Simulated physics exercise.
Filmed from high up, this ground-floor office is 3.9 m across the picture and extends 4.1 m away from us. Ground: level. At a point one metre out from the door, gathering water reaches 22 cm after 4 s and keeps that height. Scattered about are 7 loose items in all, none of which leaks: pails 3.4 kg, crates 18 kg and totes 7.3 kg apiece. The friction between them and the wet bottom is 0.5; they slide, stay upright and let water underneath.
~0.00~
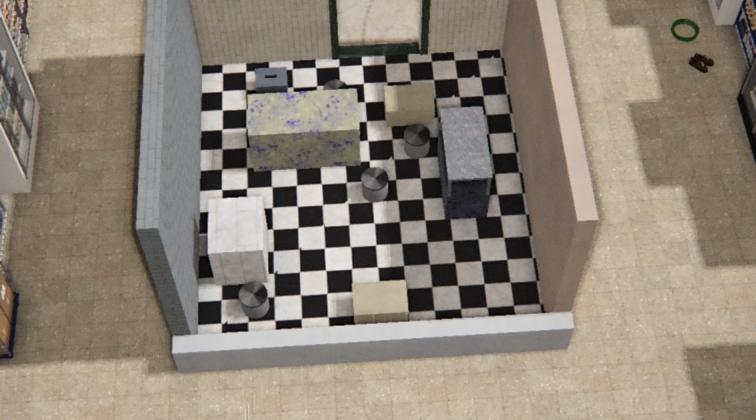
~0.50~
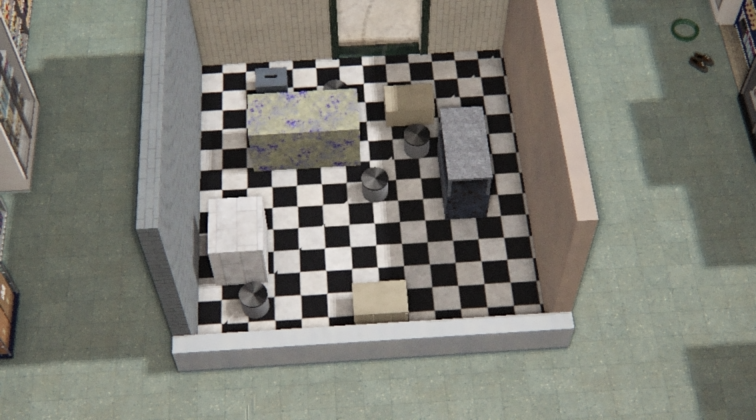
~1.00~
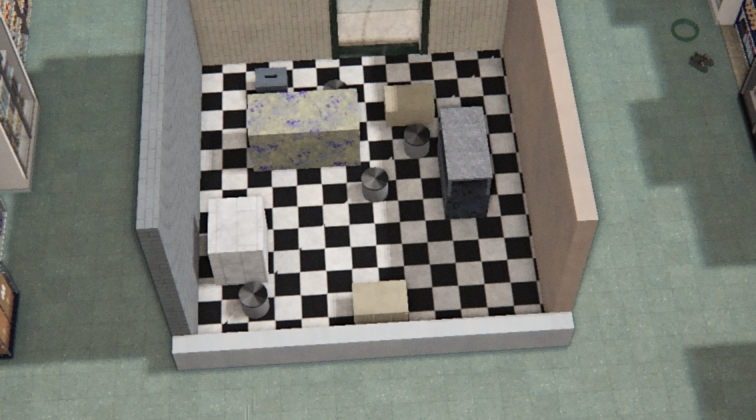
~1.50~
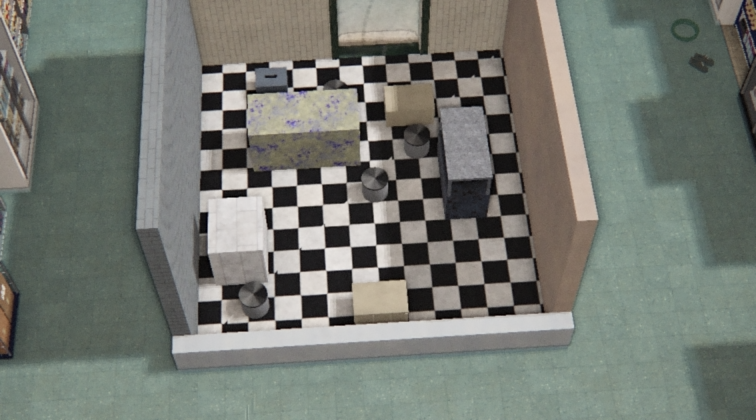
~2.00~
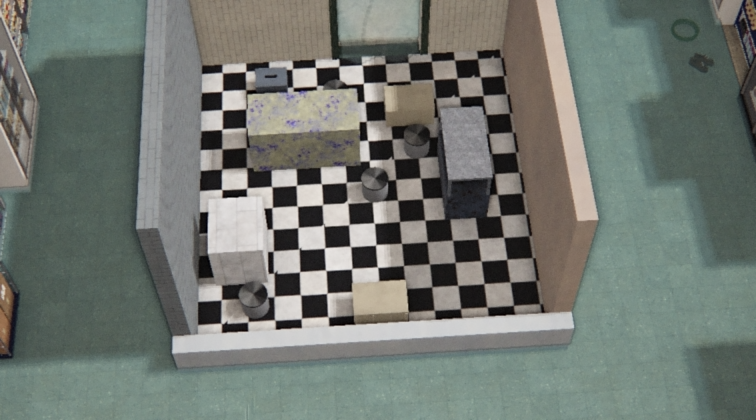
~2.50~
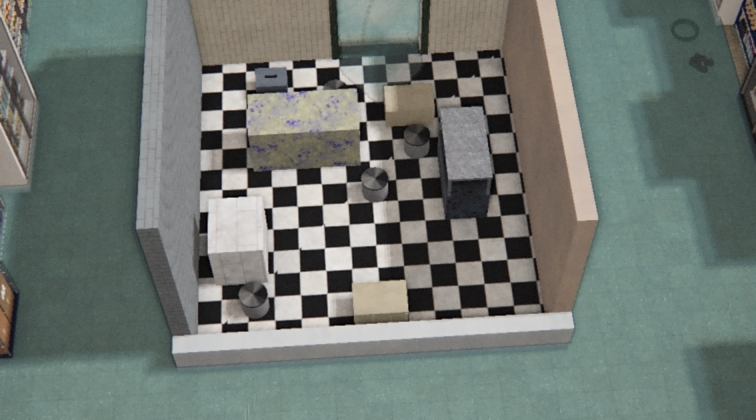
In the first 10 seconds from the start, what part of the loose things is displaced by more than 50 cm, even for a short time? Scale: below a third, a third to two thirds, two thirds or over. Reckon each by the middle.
By my guess the moved share will come to two thirds or beyond.
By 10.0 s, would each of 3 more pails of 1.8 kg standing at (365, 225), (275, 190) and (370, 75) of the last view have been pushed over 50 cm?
Taking them in order, the first is beyond that distance, the second is within that distance and the third is beyond that distance.
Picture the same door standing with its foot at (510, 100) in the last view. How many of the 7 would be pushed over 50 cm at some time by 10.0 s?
Then the count would be 5.
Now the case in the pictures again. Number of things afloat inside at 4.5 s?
Count at that moment: 0.
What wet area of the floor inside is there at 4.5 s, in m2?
Roughly 5.0 m2 of it is wet.
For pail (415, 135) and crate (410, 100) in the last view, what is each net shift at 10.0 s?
The first is 250 cm from its start, the second 250 cm.
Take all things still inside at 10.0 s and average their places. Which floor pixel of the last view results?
It sits at about (319, 242).
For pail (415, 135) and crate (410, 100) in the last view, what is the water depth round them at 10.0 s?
I'd put it at 11 cm and 11 cm respectively.
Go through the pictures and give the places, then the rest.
The first frame shows a pail at (417, 134) rests on the ground; a pail at (375, 178) rests on the ground; 0.0 m2 under water; 0 of 7 have shifted.
The second frame shows a pail at (417, 134), on the bottom; a pail at (375, 178) rests on the ground; water covers 0.0 m2; 0 of 7 have shifted.
The third frame shows a pail at (417, 134) rests on the ground; a pail at (375, 178), on the bottom; water covers 0.0 m2; 0 of 7 have shifted.
The fourth frame shows a pail at (417, 134), on the bottom; a pail at (375, 178), on the bottom; 0.0 m2 under water; 0 of 7 have shifted.
The fifth frame shows a pail at (417, 134), on the bottom; a pail at (375, 178), on the bottom; 0.0 m2 under water; 0 of 7 have shifted.
The sixth frame shows a pail at (417, 134) rests on the ground; a pail at (375, 178) rests on the ground; 0.5 m2 under water; 0 of 7 have shifted.
After 3.5 s 0 of 7 are over 50 cm from their spots; 0 afloat.
After 4.5 s 1 of 7 are over 50 cm from their spots; 0 afloat.
After 7.0 s 4 of 7 are over 50 cm from their spots; 0 afloat.
After 10.0 s 5 of 7 are over 50 cm from their spots, and 5 have been at some point; 7 afloat.
